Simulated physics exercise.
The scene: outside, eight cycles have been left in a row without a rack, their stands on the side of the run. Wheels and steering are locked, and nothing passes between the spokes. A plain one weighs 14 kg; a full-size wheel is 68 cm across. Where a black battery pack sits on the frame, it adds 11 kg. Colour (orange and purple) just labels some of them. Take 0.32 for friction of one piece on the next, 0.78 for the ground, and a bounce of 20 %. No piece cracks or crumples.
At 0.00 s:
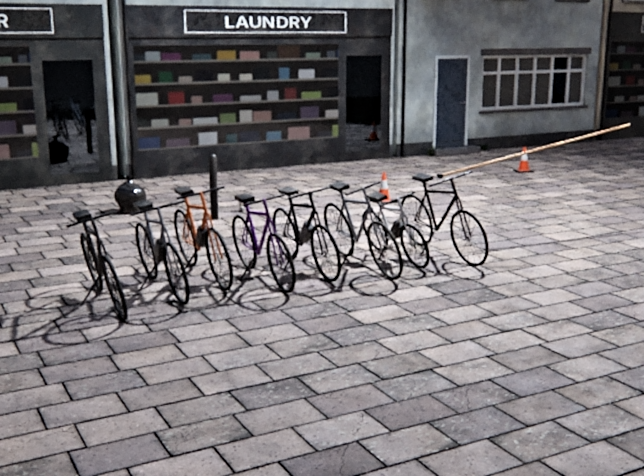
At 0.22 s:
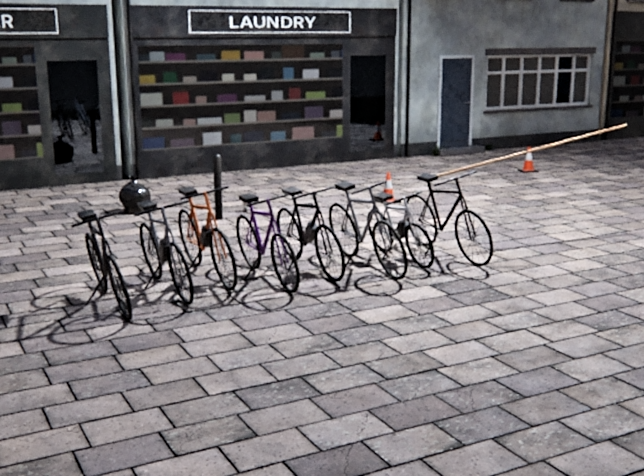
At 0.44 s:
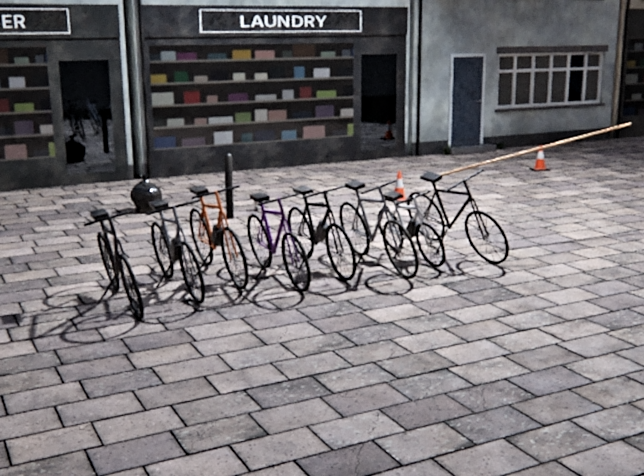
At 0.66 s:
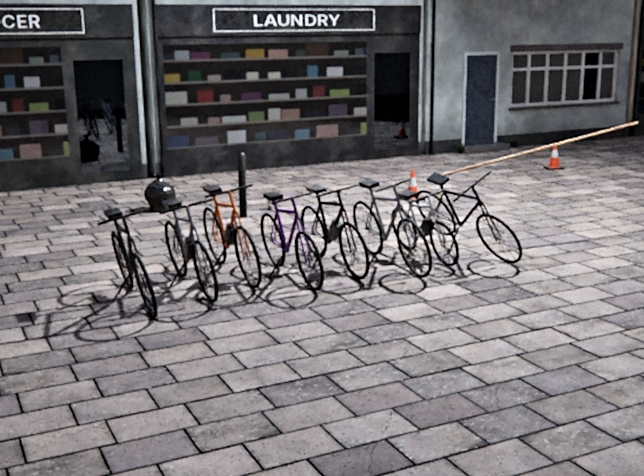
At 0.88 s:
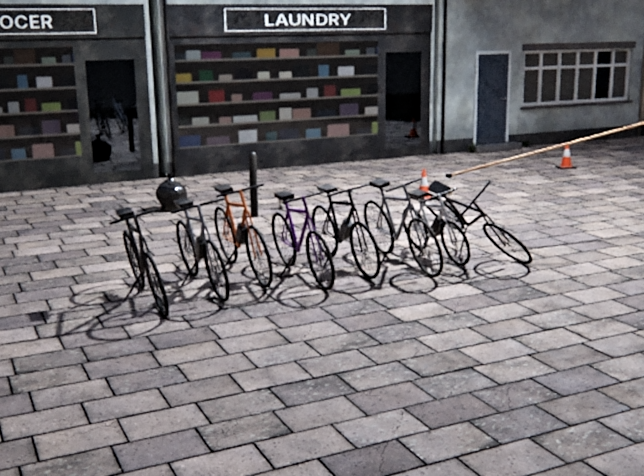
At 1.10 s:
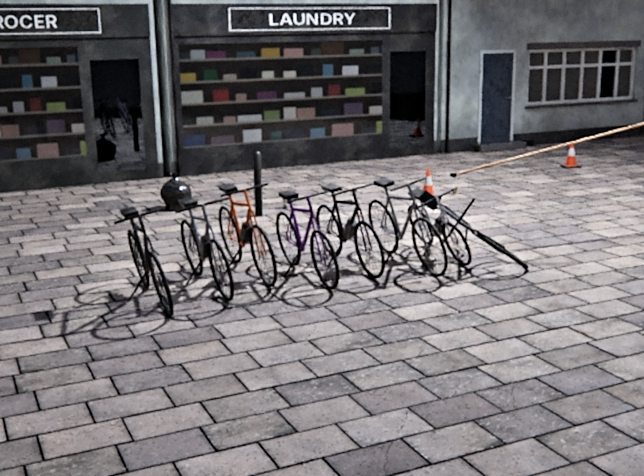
Row of parked bicycles standing on paving outside a laundry, a long pole pushing the rightmost one over while the others stay upright.
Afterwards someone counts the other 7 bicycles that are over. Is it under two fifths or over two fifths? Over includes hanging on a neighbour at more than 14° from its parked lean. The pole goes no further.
The part is over two fifths.
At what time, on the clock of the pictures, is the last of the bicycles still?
Near 5.0 s.
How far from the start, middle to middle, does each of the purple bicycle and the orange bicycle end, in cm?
Moved: Purple 70, orange 100.
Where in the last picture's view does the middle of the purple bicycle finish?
Around (260, 266).
By 1.60 s, 1 of the 7 other bicycles over.
By 2.58 s, 4 of the 7 other bicycles over; purple bicycle tilted 25°.
By 4.38 s, 7 of the 7 other bicycles over; purple bicycle lying flat; orange bicycle tilted 55°.
When it is over (5.3 s), 7 of the 7 other bicycles over; purple bicycle lying flat; orange bicycle tilted 66°. That is 100 per cent. Not one is left standing. In pixels of the last frame, middles, purple bicycle near (260, 266), orange bicycle near (168, 260).
